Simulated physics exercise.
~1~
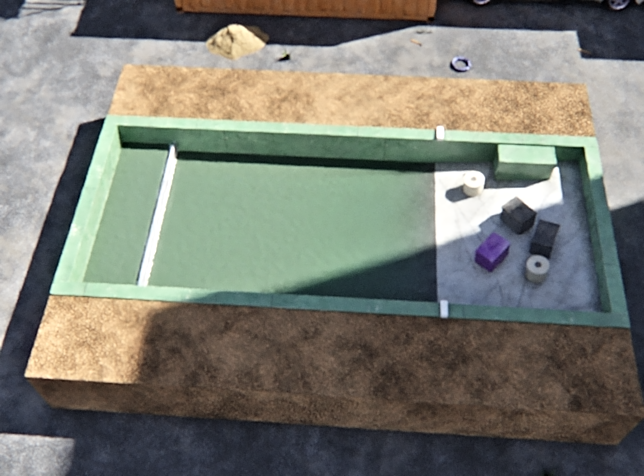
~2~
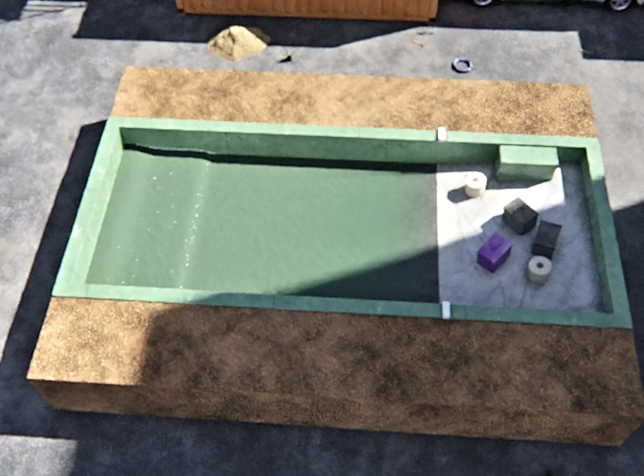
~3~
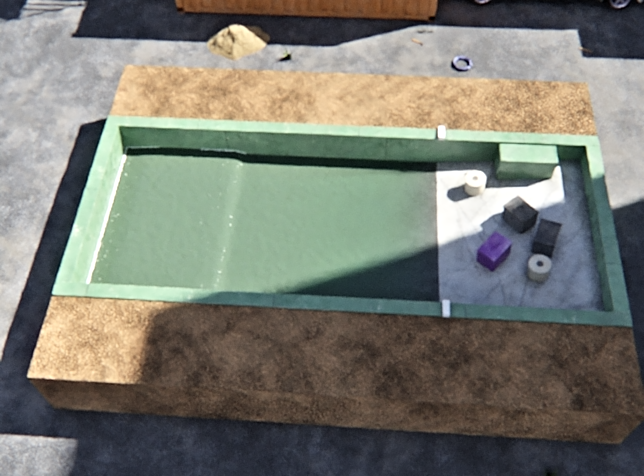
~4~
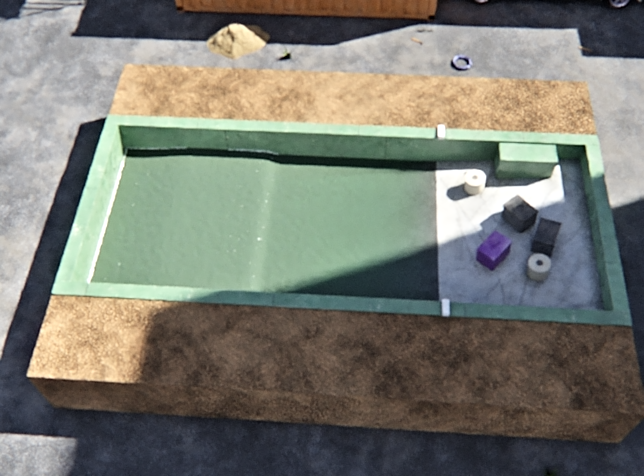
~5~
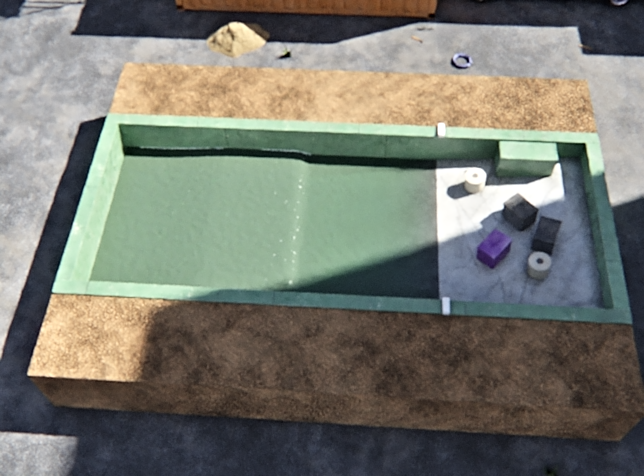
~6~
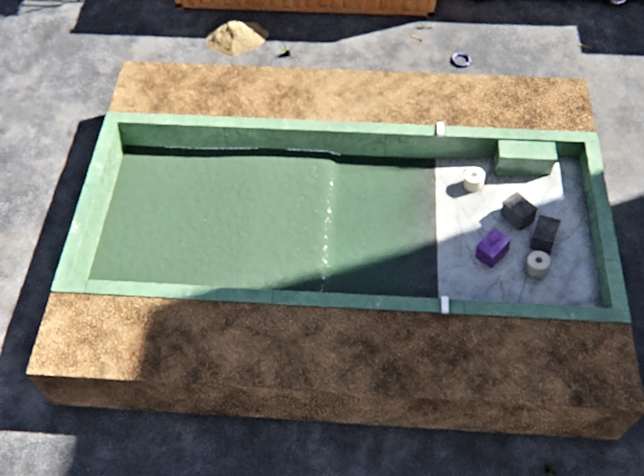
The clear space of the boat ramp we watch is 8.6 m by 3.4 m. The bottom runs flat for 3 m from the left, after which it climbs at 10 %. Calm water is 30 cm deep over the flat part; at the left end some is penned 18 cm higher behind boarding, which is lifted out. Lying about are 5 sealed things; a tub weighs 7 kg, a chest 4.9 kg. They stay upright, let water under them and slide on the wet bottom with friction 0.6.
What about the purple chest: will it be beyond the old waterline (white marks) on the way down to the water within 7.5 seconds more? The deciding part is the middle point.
I'd say the purple chest gets over in time.
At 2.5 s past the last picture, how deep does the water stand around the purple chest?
Depth approx. 3 cm.
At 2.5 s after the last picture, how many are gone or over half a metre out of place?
The number comes to 0.
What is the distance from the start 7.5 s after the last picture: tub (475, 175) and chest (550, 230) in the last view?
5 cm, 0 cm.
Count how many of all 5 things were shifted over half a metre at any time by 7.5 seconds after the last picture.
The number is 1.
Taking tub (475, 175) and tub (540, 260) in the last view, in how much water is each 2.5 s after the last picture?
I'd put it at 5 cm and 1 cm respectively.
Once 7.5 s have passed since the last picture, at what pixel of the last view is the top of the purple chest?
Estimated pixel: About (359, 247).
Then, 0.6 s after the last picture the purple chest is near (496, 242), 0.0 m from its start, aground; 0 of 5 are over the mark; 0 afloat.
Then, 2.5 s after the last picture the purple chest is near (515, 244), 0.3 m from its start, aground; 0 of 5 are over the mark; 0 afloat.
Then, 4.8 s after the last picture the purple chest is near (432, 259), 1.1 m from its start, afloat; 1 of 5 are over the mark; 1 afloat.
Then, 7.5 s after the last picture the purple chest is near (359, 247), 2.3 m from its start, afloat; 1 of 5 are over the mark; 1 afloat.
